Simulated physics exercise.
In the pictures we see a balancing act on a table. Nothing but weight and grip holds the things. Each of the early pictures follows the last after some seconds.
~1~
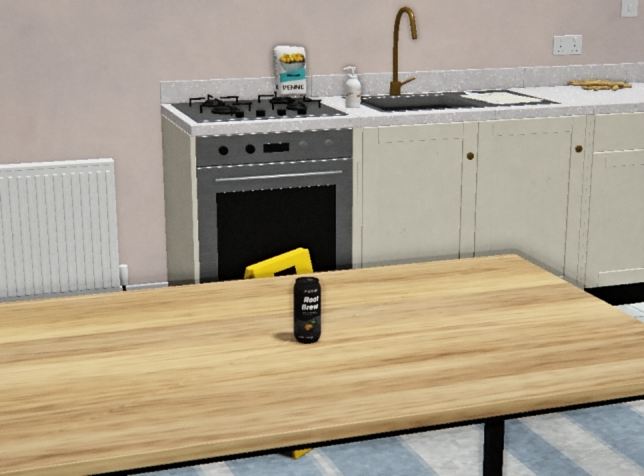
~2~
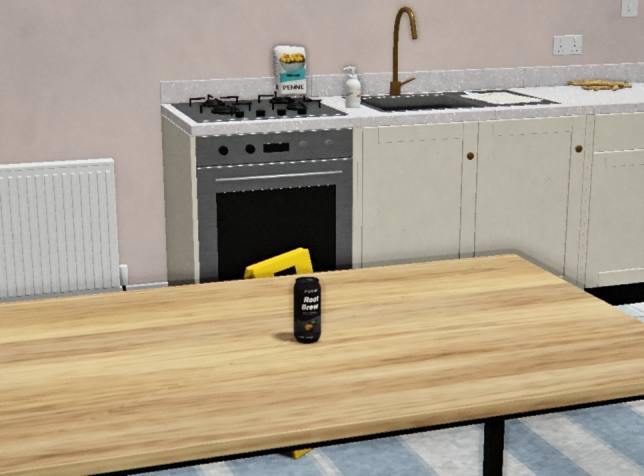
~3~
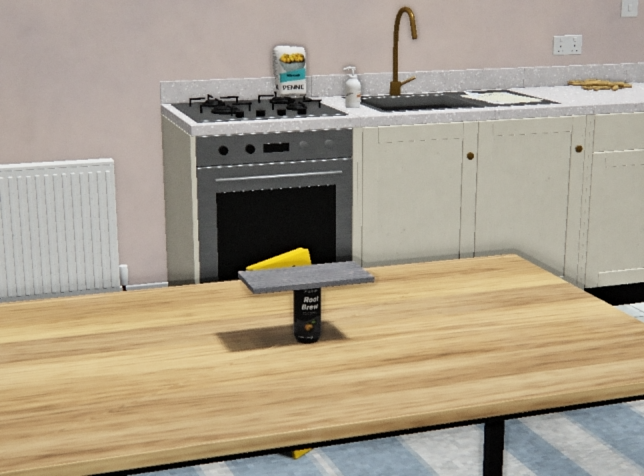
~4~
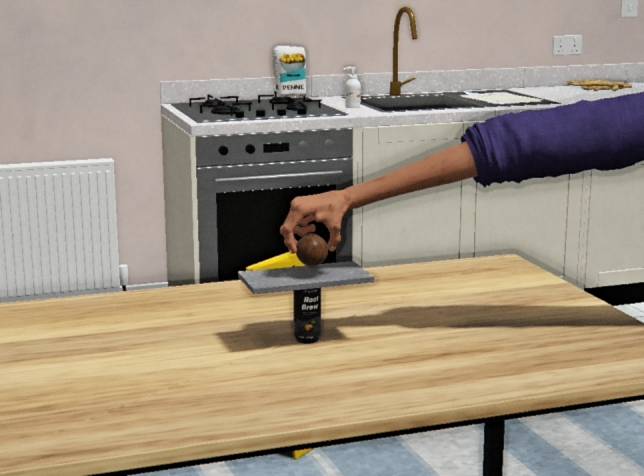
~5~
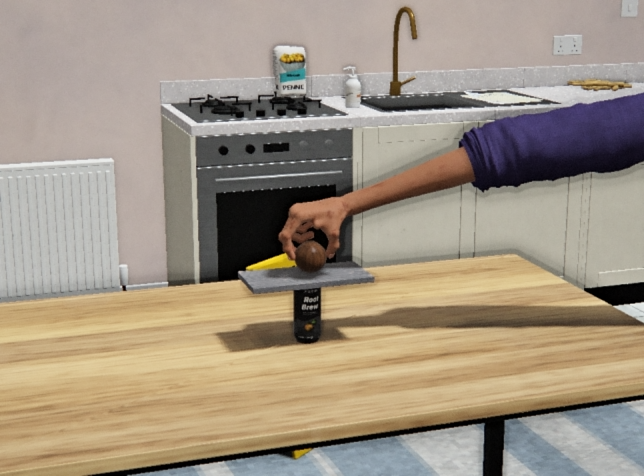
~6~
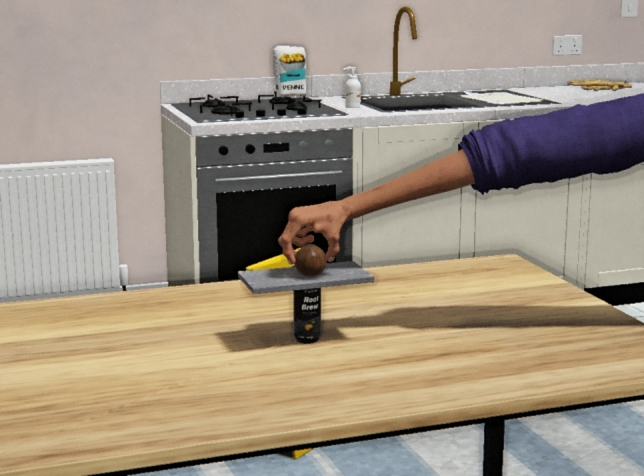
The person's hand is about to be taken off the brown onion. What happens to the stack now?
Pretty clearly, it is secure there.
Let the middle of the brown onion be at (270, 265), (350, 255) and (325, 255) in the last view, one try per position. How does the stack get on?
So, first go it comes down, second go it comes down, third go it stays put.
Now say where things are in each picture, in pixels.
In the first frame, the last thing is not in view yet.
In the second frame, the last thing is not in view yet.
In the third frame, the last thing is not in view yet; grey board (306, 277).
The fourth frame shows still above its spot; brown onion (312, 250); grey board (306, 277).
The fifth frame shows still above its spot; brown onion (310, 257); grey board (306, 277).
The sixth frame shows in place under the hand; brown onion (310, 260); grey board (306, 277).
Then, 0.20 s past the last view, nothing moves.
Then, 0.50 s past the last view, brown onion resting near (310, 261).
Finally, all 3 still in place. Final places as the last picture's camera would see them, brown onion near (310, 261). The stack stays up.
